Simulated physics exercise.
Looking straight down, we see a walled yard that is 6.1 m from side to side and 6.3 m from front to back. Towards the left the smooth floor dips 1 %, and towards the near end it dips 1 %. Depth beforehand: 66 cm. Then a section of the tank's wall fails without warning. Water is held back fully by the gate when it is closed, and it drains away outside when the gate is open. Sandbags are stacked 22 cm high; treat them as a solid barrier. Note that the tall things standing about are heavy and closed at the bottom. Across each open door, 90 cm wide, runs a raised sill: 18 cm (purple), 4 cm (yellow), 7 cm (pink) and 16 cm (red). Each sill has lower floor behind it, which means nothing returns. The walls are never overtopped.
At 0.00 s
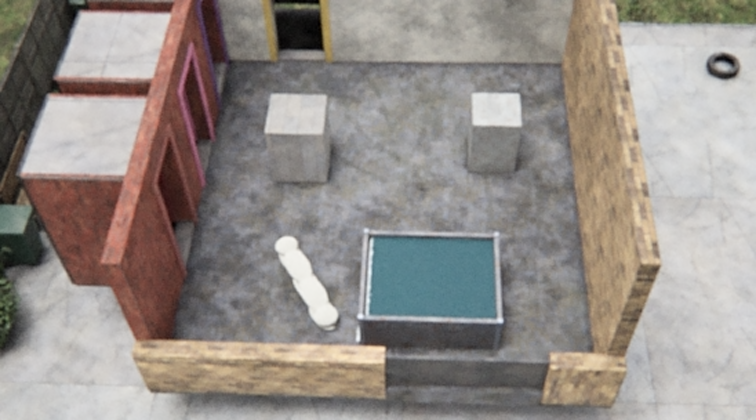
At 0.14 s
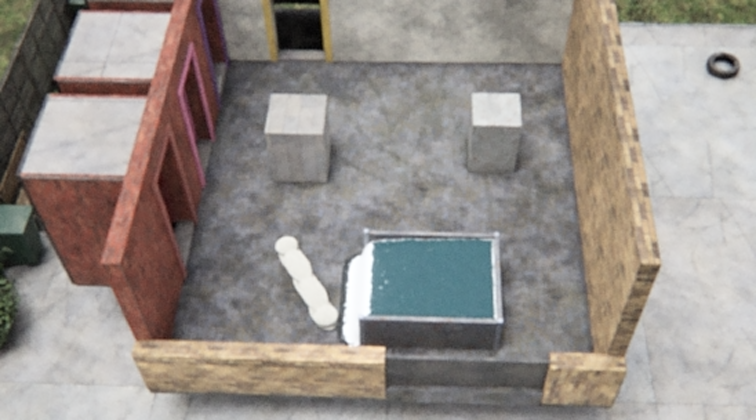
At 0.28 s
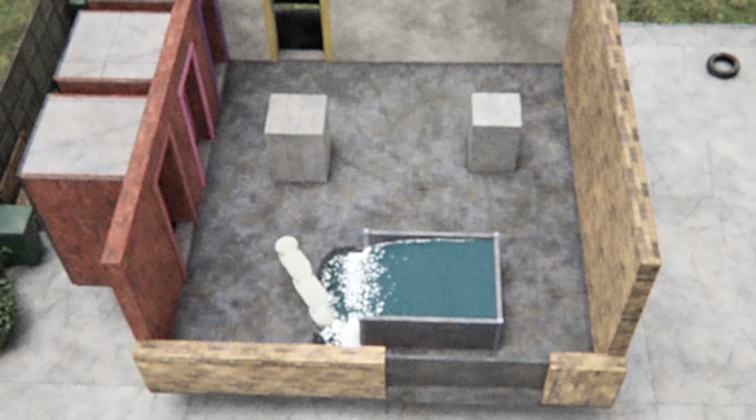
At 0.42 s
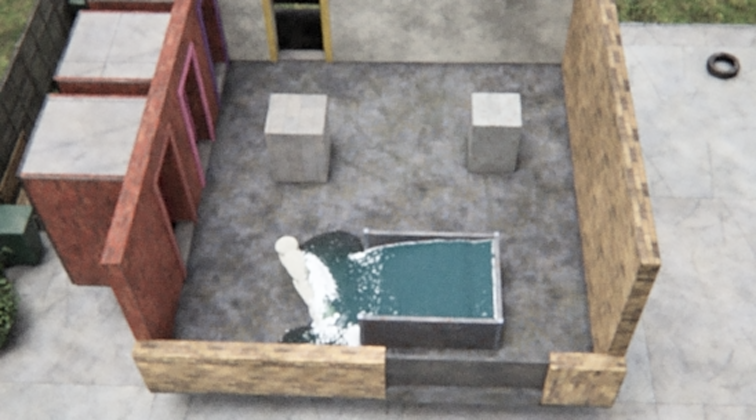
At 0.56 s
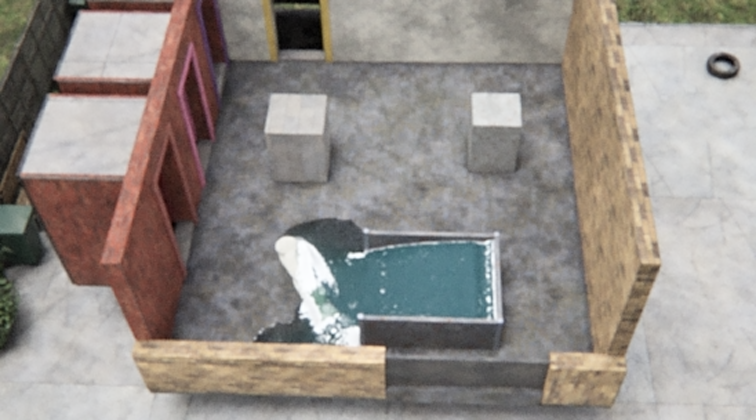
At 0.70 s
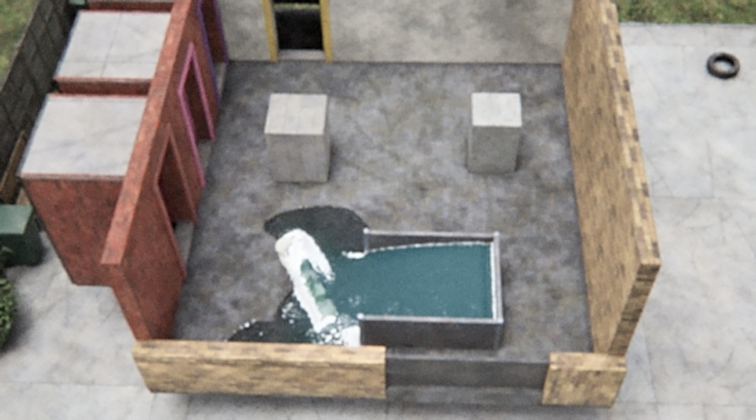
In this clip, teal water pours from the left side of a rectangular tank in a walled yard, foams against a low, pale barrier, and spreads around both its ends across the grey floor as the tank's level lowers.
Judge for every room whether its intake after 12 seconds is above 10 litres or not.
Purple door: Beneath the limit; yellow door: Above the limit; pink door: Above the limit; red door: Beneath the limit.
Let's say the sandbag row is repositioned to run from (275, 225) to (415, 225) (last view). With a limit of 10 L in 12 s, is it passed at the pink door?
Note, pink vs limit: Lower.
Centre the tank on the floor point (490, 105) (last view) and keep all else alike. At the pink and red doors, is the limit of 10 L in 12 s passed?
So the pink door tops the limit and the red door keeps within it.
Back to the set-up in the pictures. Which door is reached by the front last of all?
The yellow door.
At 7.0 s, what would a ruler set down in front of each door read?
Depth readings (cm): Purple = 8; yellow = 7; pink = 6; red = 8.
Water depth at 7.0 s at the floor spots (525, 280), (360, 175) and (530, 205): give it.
Depths in turn: Roughly 2, 2 and 2 centimetres.
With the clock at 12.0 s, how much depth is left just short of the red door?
Roughly 8.5 cm deep.
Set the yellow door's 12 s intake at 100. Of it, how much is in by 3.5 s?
It comes to about 0 per cent.
After 1.4 s water covers 25 % of the floor and is deepest (42 cm) near (324, 296); purple door not reached, yellow door not reached, pink door not reached, red door 2 cm at the sill, 0 L in.
After 2.2 s water covers 40 % of the floor and is deepest (35 cm) near (166, 368); purple door not reached, yellow door not reached, pink door 16 cm at the sill, 15 L in, red door 16 cm at the sill, 0 L in.
After 3.5 s water covers 55 % of the floor and is deepest (20 cm) near (198, 217); purple door 3 cm at the sill, 0 L in, yellow door not reached, pink door 14 cm at the sill, 60 L in, red door 9 cm at the sill, 1 L in.
After 7.0 s water covers 85 % of the floor and is deepest (10 cm) near (166, 368); purple door 8 cm at the sill, 0 L in, yellow door 7 cm at the sill, 14 L in, pink door 6 cm at the sill, 91 L in, red door 8 cm at the sill, 1 L in.
After 12.0 s water covers 95 % of the floor and is deepest (10 cm) near (194, 235); purple door 5 cm at the sill, 0 L in, yellow door 3 cm at the sill, 24 L in, pink door 7 cm at the sill, 92 L in, red door 9 cm at the sill, 1 L in.
